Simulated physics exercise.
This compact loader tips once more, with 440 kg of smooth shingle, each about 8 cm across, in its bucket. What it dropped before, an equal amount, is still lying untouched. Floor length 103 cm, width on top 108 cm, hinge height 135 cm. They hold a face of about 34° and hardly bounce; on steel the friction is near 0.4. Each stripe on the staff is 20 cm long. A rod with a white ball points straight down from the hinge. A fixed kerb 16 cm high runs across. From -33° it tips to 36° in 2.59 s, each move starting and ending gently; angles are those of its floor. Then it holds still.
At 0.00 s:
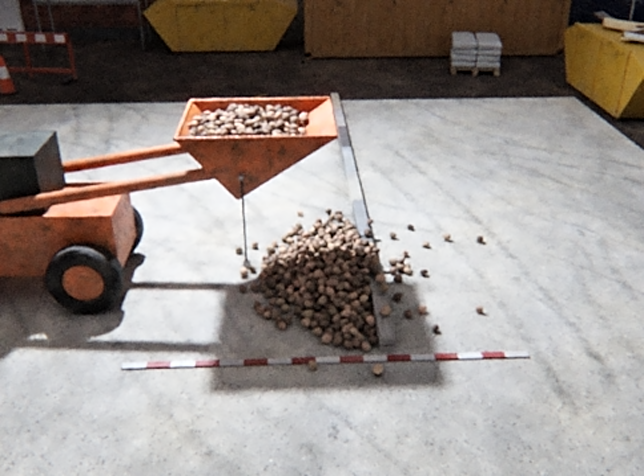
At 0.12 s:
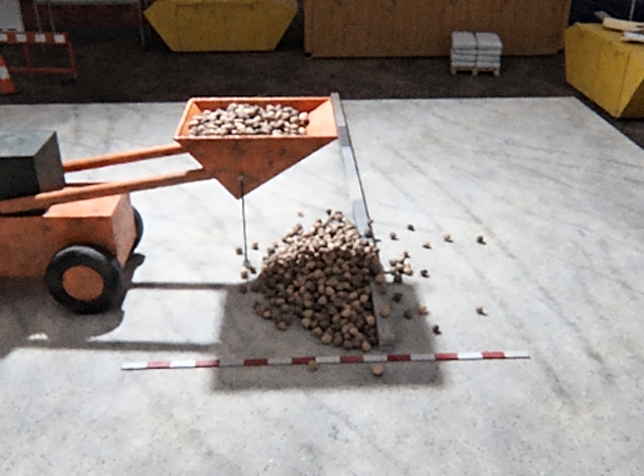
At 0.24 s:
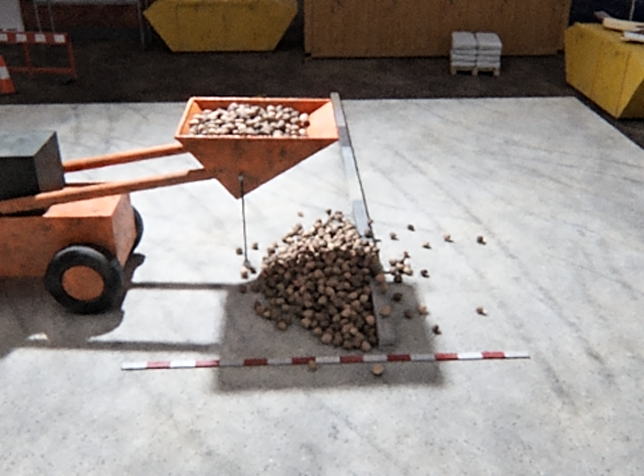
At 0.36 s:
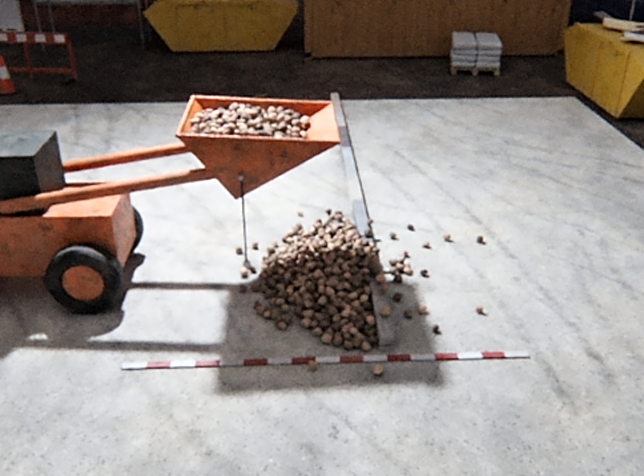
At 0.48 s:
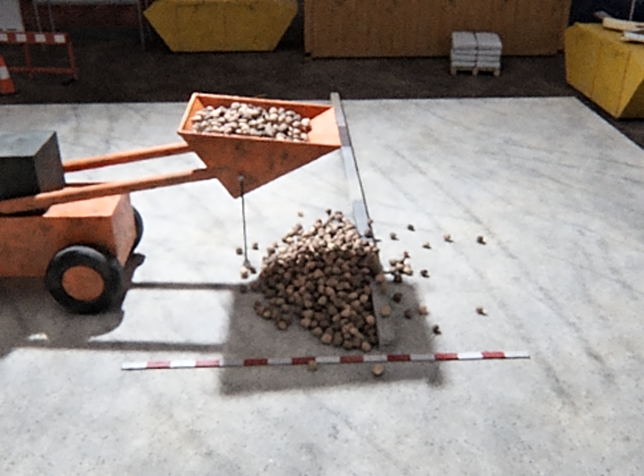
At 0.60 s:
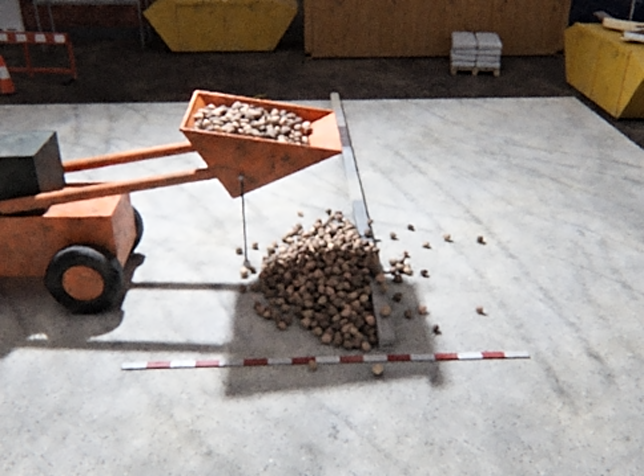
The orange loader's stone-filled bucket tilts slightly down to the right above a pile of stones.
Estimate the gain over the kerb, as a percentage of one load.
Close to 51 parts in a hundred.
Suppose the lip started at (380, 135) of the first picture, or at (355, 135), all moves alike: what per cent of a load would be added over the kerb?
Near 95 per cent from the first place, 75 from the second.
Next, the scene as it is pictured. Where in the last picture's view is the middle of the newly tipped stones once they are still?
Near (374, 264).
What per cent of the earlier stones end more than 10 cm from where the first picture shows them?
About 10 per cent.
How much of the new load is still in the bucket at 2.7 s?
About 10 per cent.
After 1.9 s the floor is at 25°; in per cent of one load, 87 in the bucket, 110 on this side of the kerb, 3 over the kerb; the foremost stones are at (438, 261).
After 2.7 s the floor is at 36°; in per cent of one load, 12 in the bucket, 160 on this side of the kerb, 28 over the kerb; the foremost stones are at (466, 272).
After 3.0 s the floor is at 36°; in per cent of one load, 0 in the bucket, 155 on this side of the kerb, 44 over the kerb; the foremost stones are at (493, 276).
After 5.7 s the floor is at 36°; in per cent of one load, 0 in the bucket, 146 on this side of the kerb, 54 over the kerb; the foremost stones are at (509, 262). Net gain over the kerb, 51.
